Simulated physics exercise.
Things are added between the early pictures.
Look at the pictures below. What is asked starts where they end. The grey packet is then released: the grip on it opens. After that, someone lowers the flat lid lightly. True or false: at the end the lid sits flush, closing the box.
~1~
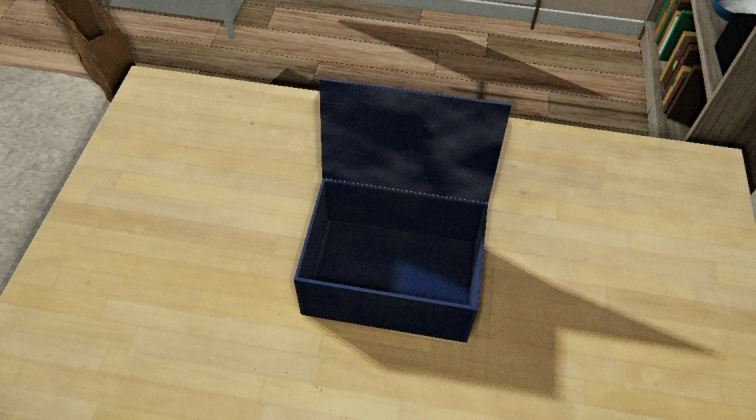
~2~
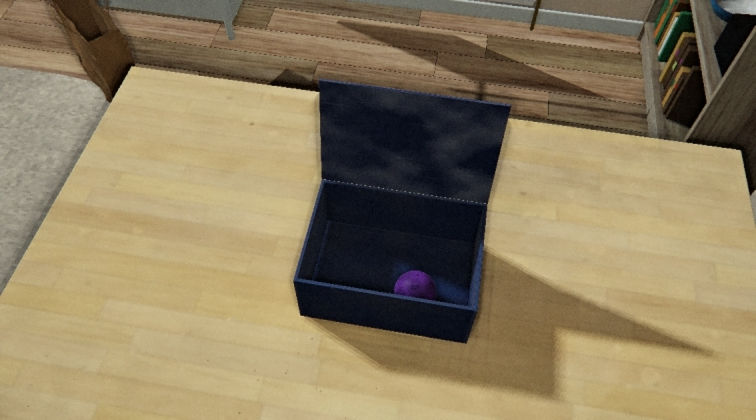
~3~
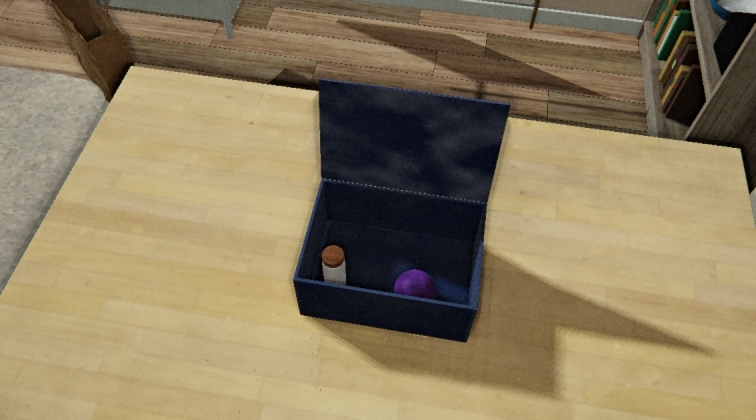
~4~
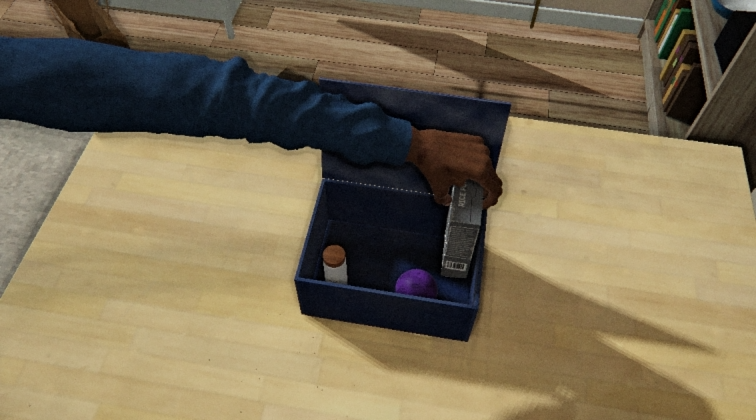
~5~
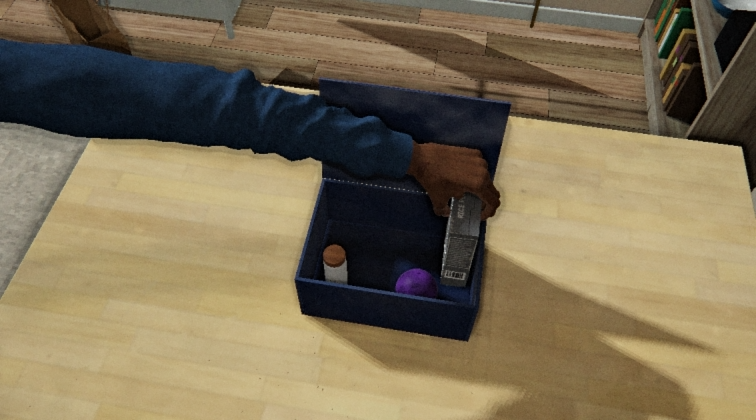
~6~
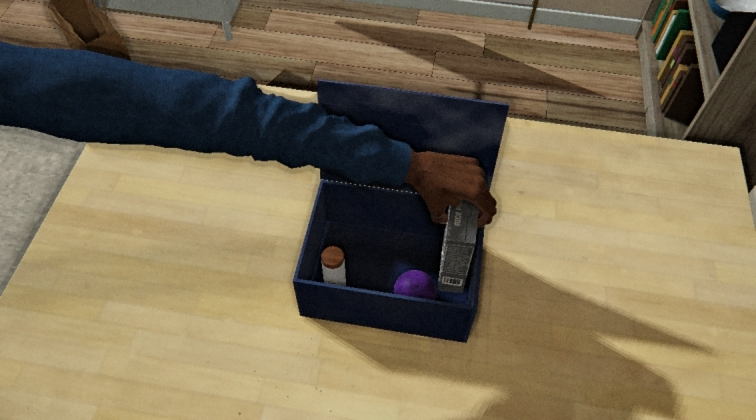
False, a gap remains.
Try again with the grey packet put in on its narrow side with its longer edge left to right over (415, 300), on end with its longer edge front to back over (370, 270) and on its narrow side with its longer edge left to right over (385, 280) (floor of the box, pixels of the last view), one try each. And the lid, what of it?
First try: No gap; second try: A gap remains; third try: No gap.
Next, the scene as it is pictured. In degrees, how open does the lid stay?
Roughly 35°.
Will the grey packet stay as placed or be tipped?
In the end, it keeps its orientation.
Then, 0.30 s past the last view, grey packet rocked 4° from its first pose near (459, 263).
Then, 1.20 s past the last view, lid starting down; grey packet displaced about its own width near (456, 261); purple ball displaced a little.
Then, 1.50 s past the last view, lid 71° above the rim; grey packet displaced about its own width near (456, 261); purple ball displaced a little.
Then, 1.70 s past the last view, lid 48° above the rim; grey packet displaced about its own width near (456, 261); purple ball displaced a little.
Finally, lid 37° above the rim; moved from the start, grey packet; the other 2 still in place. Final places as the last picture's camera would see them, grey packet near (456, 265).
